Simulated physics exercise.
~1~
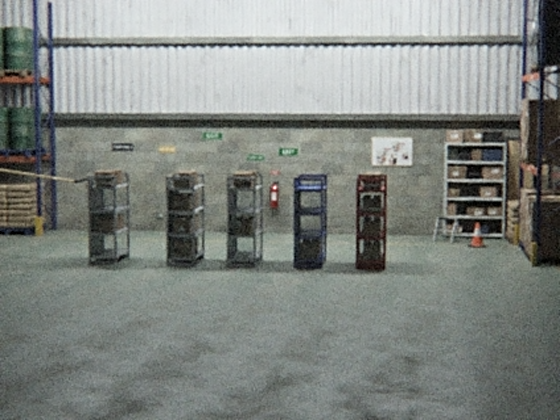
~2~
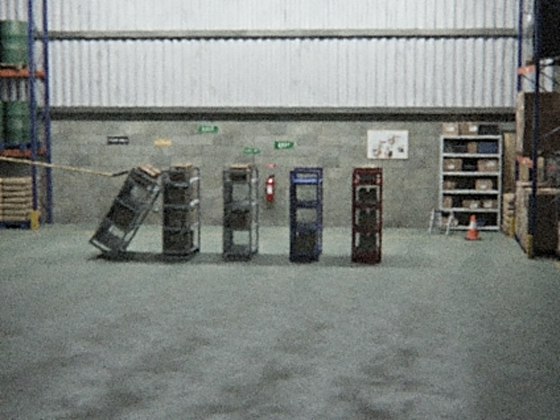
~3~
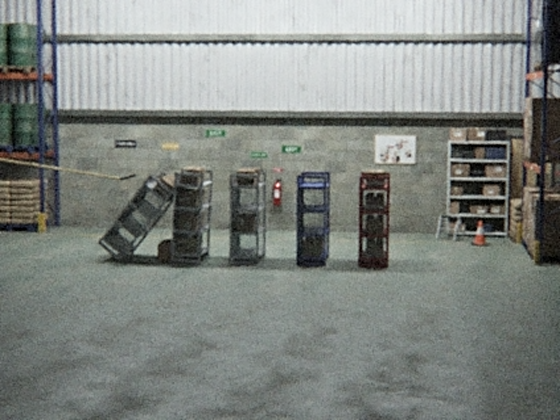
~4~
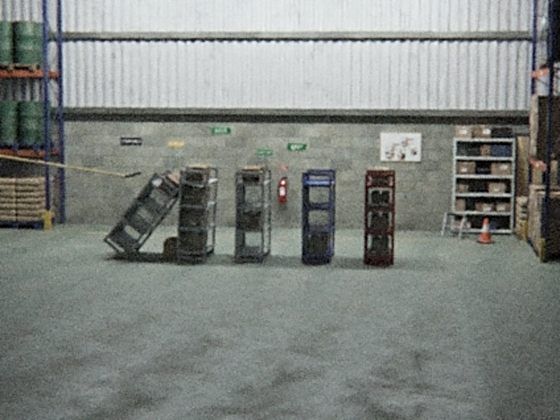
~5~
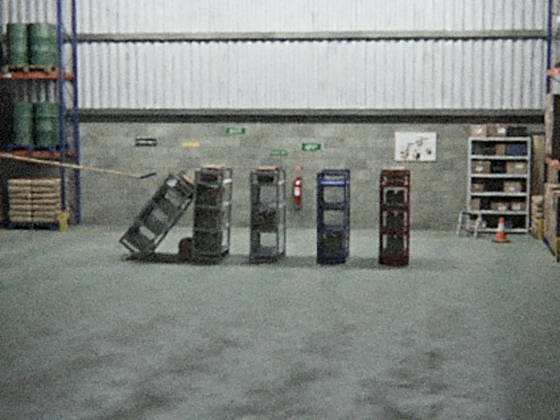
To begin with, five upright racks holding dark cartons stand in a row across a warehouse floor, three grey, then one blue and one red, with a long pole reaching in from the left. The leftmost grey rack tips to the right, its top coming against the upper part of its neighbour. It leans a little further and settles at a steep slant, with a carton on the floor between the two. The pole stays raised behind it. The second rack remains upright, and the third, blue and red racks keep standing, leaving four up at the end.
